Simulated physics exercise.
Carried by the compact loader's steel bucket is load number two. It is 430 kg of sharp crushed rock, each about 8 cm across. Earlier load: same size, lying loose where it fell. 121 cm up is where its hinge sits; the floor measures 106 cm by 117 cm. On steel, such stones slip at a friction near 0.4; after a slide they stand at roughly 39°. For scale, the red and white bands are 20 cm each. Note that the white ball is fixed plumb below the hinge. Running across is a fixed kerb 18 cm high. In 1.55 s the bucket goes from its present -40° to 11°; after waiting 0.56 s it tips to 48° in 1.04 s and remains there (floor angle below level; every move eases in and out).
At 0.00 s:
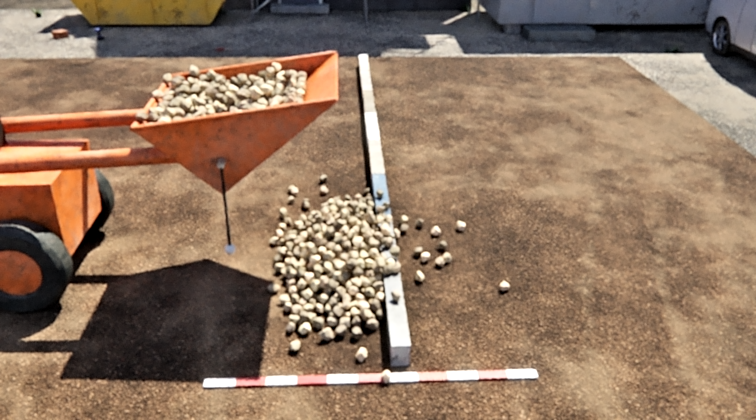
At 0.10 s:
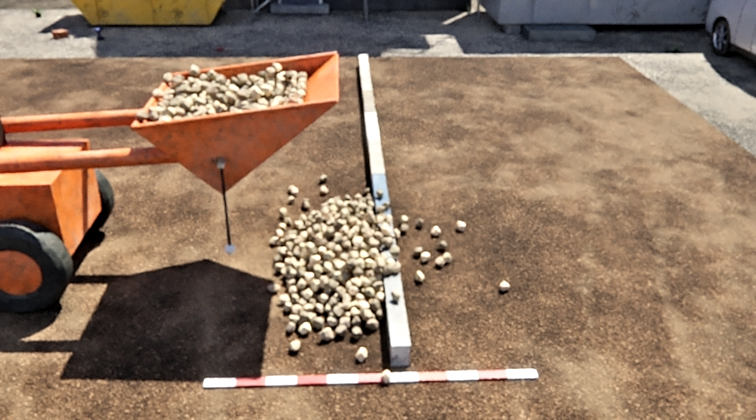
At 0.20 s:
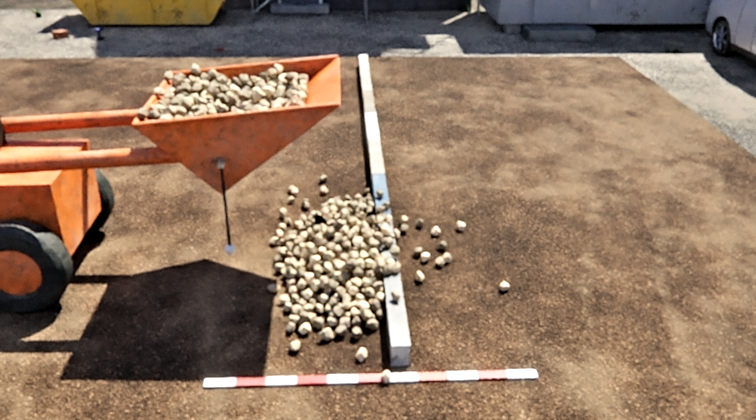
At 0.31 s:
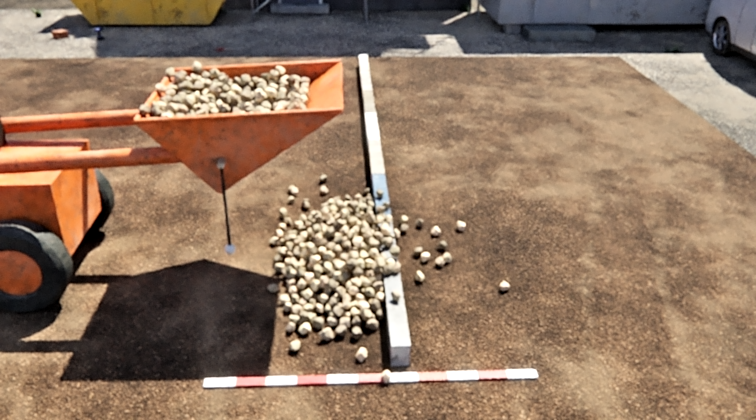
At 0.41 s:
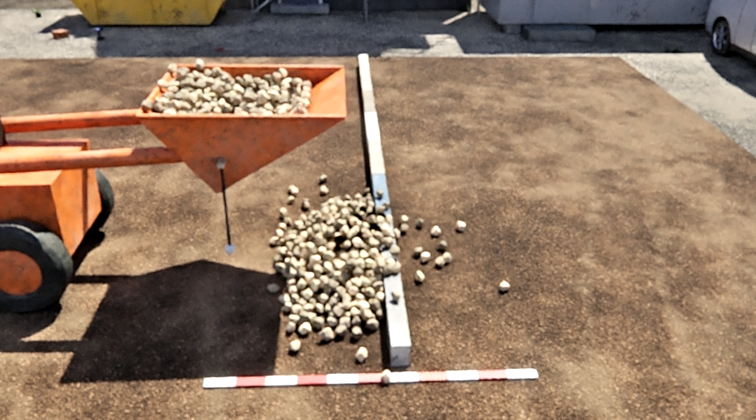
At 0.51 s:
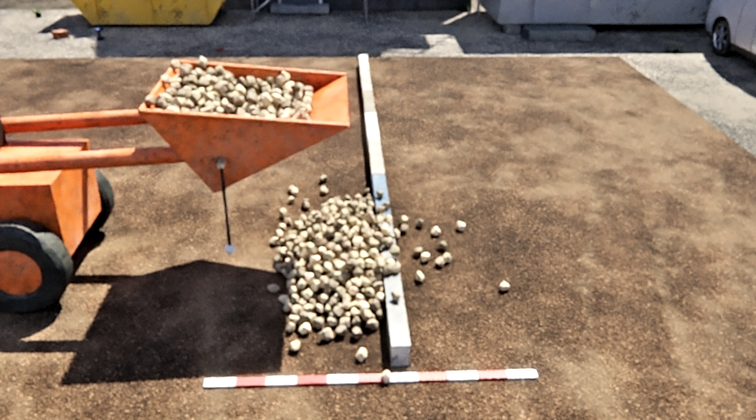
An orange loader's bucket, heaped with pale stones at upper left, tilts slowly and slightly, its front lip rising a little while the stones inside shift gently. Below it, a loose pile of similar stones lies still against a pale kerb, a few scattered beyond, with a red and white striped bar in front. The unmoving camera looks down on a sunlit brown yard, with a yellow container behind.
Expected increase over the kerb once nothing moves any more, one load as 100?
About 3 in every hundred.
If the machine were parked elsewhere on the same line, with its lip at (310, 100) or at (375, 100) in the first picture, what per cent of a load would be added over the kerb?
Close to 0 per cent, followed by close to 30 per cent.
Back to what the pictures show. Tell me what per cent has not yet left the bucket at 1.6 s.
About 100 per cent.
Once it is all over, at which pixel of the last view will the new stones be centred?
Centre at roughly (325, 236).
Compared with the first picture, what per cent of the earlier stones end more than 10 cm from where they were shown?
Roughly 5 % of them.
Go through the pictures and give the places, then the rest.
In the first frame, lip at (336, 100), floor tilted -40°, highest stones at (233, 78). The earlier load is highest near (347, 228), 35 cm above ground level, 98 % on this side of the kerb, 2 % over the kerb.
In the second frame, the bucket is at -39°, its lip at (337, 101); the top of the load is at (228, 77); the stones move at 0.1 m/s on average.
In the third frame, the bucket is at -38°, its lip at (339, 105); the top of the load is at (219, 78); the stones move at 0.1 m/s on average.
In the fourth frame, the bucket is at -35°, its lip at (342, 110); the top of the load is at (207, 77); the stones move at 0.1 m/s on average.
In the fifth frame, lip at (345, 118), floor tilted -31°, highest stones at (189, 76); the stones move at 0.2 m/s on average.
In the sixth frame, lip at (348, 126), floor tilted -27°, highest stones at (182, 74); the stones move at 0.2 m/s on average.
After 1.2 s the floor is at 3°; in per cent of one load, 100 in the bucket, 98 on this side of the kerb, 2 over the kerb; the foremost stones are at (446, 248).
After 1.6 s the floor is at 11°; in per cent of one load, 100 in the bucket, 98 on this side of the kerb, 2 over the kerb; the foremost stones are at (446, 248).
After 3.6 s the floor is at 48°; in per cent of one load, 18 in the bucket, 178 on this side of the kerb, 4 over the kerb; the foremost stones are at (455, 252).
After 6.4 s the floor is at 48°; in per cent of one load, 9 in the bucket, 185 on this side of the kerb, 6 over the kerb; the foremost stones are at (461, 256). Net gain over the kerb, 3.
